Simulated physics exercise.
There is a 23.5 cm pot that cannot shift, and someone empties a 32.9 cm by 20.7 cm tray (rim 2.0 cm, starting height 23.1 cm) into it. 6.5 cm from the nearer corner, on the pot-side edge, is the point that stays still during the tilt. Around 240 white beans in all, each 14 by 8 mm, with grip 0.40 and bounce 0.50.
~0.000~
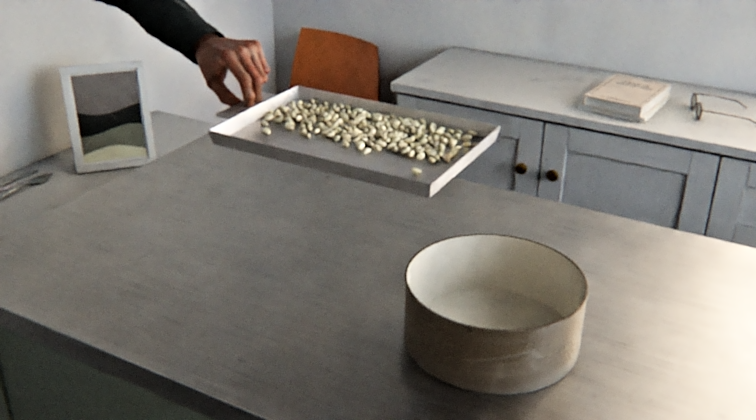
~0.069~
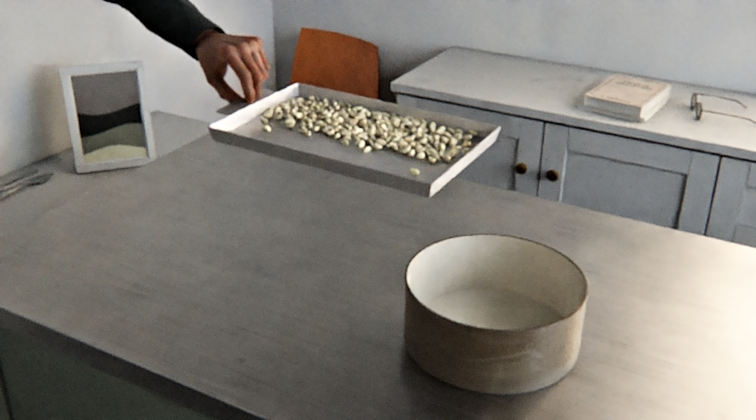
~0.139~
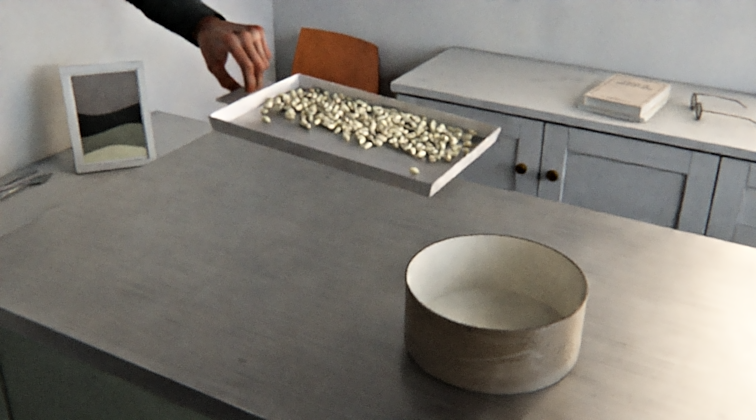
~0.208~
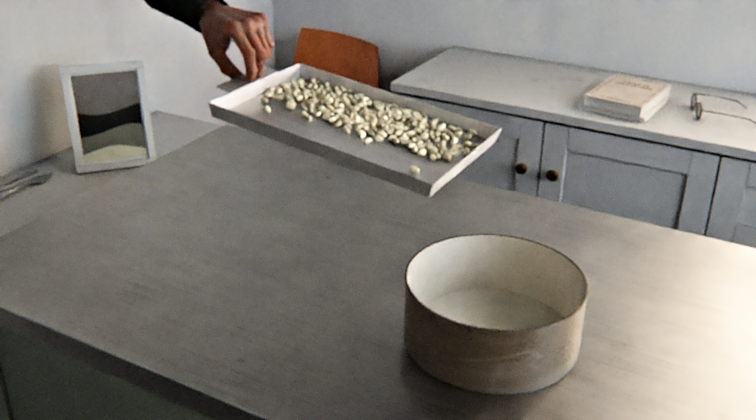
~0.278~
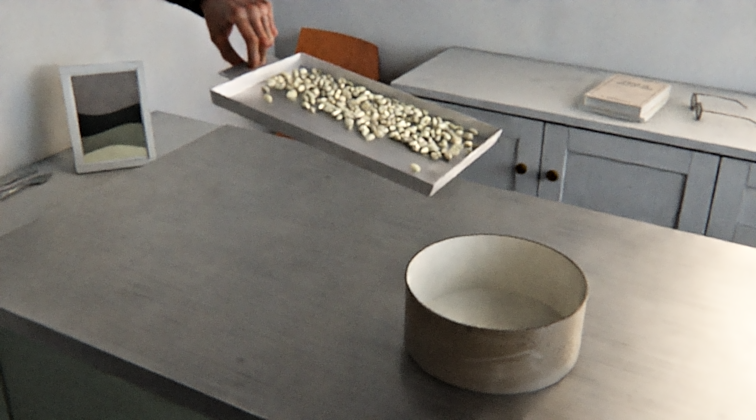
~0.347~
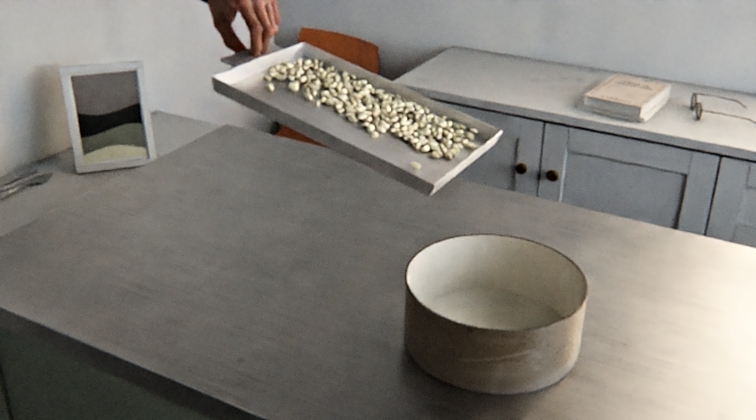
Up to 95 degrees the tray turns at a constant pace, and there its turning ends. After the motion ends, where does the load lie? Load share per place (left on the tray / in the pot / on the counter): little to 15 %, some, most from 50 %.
Left on the tray: Little; pot: Most; counter: Some.
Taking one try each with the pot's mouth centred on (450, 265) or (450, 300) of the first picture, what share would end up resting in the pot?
I'd say close to 65 percent for the first spot and 25 percent for the second.
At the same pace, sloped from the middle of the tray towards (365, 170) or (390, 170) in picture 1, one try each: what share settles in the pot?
Approximately 55 percent, then 80 percent.
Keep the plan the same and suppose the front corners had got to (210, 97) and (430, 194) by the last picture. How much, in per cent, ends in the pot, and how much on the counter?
In the pot: 65 per cent; on the counter: 35 per cent.
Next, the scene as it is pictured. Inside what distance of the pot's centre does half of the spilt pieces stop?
About 24 cm.
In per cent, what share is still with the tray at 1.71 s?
Roughly 75 per cent.
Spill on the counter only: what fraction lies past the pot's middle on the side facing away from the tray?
About 50 per cent.
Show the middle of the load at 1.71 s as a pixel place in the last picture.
Somewhere about (479, 153) in the last view.
Then, at 1.17 s, tilt 51 degrees; the tray holds 95 %, the pot 0 %.
After 1.71 s, tilt 77 degrees; the tray holds 75 %, the pot 15 %.
After 2.32 s, tilt 95 degrees; the tray holds 5 %, the pot 65 %.
At rest (3.5 s), tray 0 %, pot 75 %, counter 25 %.
